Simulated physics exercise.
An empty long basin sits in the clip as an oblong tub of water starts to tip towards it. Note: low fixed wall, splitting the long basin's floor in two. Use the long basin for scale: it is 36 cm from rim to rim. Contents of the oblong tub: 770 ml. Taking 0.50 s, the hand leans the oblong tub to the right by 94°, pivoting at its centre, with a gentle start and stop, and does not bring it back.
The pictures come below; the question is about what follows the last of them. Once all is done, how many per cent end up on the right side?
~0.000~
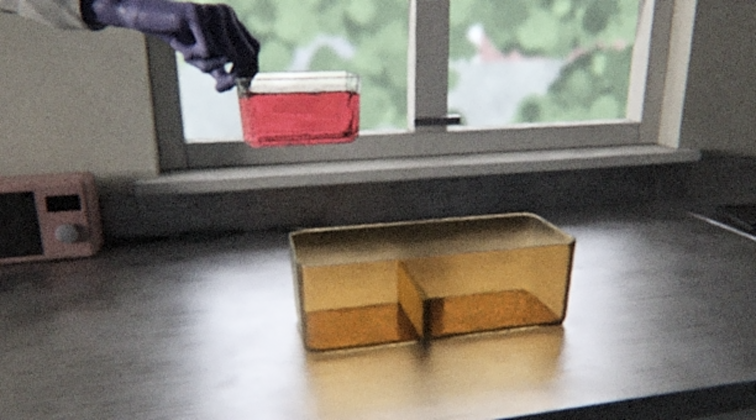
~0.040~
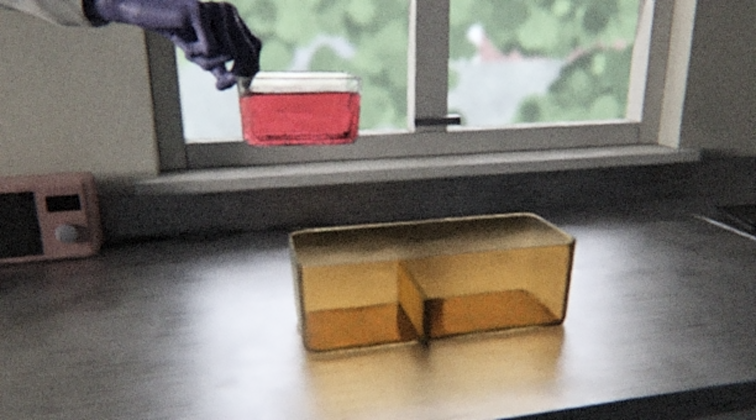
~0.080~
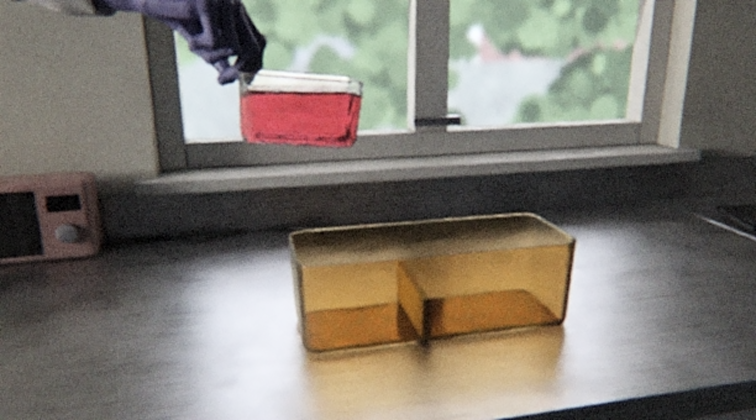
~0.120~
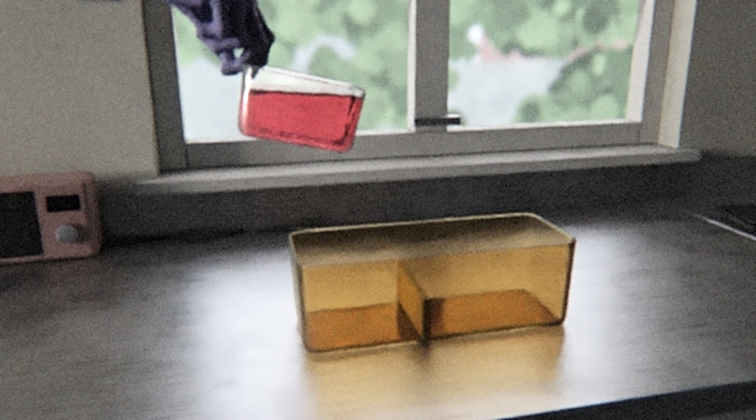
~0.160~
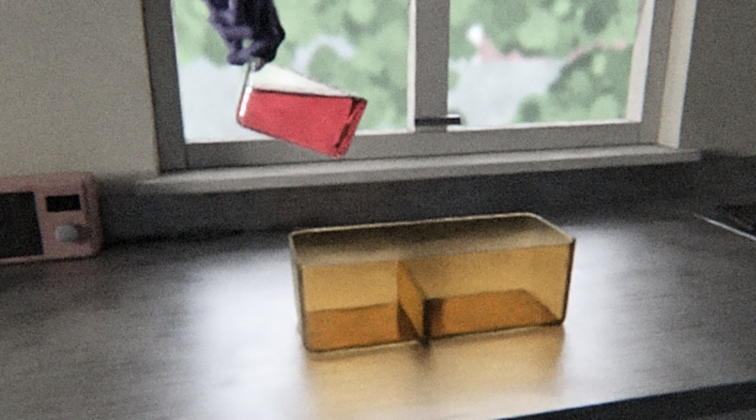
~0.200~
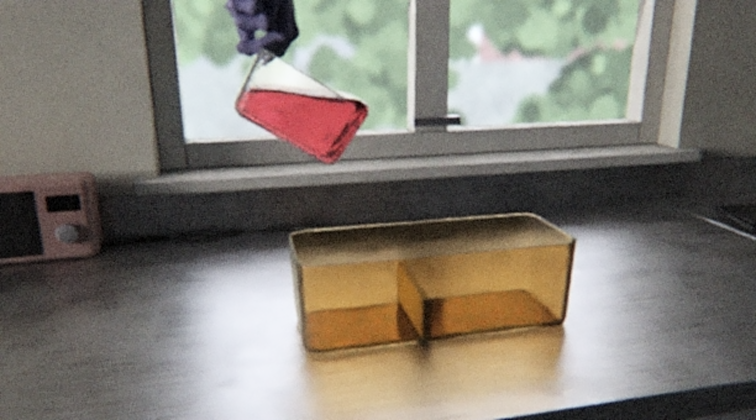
Roughly 43 percent ends up on the right side.
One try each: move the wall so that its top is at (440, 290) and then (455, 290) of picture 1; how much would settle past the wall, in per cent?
10 per cent first, 15 per cent second.
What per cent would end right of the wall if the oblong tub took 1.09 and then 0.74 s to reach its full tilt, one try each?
I'd expect close to 60 per cent and then close to 55 per cent.
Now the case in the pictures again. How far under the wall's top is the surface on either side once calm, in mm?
Looks like roughly 36 mm on the left and roughly 42 mm on the right.
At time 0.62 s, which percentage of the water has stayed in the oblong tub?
I'd say some 8 per cent remains.
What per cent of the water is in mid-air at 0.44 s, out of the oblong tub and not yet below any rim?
Some 58 per cent, I reckon.
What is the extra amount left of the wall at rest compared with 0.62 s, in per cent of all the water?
I'd put it at some 16 percent.
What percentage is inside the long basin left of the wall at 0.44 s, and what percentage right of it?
4 left and 10 right, roughly.
By 0.44 s the tilt is 91° and 28 per cent is still to pour, 4 is left of the wall and 10 right of it.
By 0.62 s the tilt is 94° and 8 per cent is still to pour, 33 is left of the wall and 44 right of it.
By 0.80 s the tilt is 94° and 3 per cent is still to pour, 43 is left of the wall and 41 right of it.
By 1.00 s the tilt is 94° and 1 per cent is still to pour, 48 is left of the wall and 43 right of it.
At rest 50 per cent lies left of the wall, 43 right of it and 7 outside.
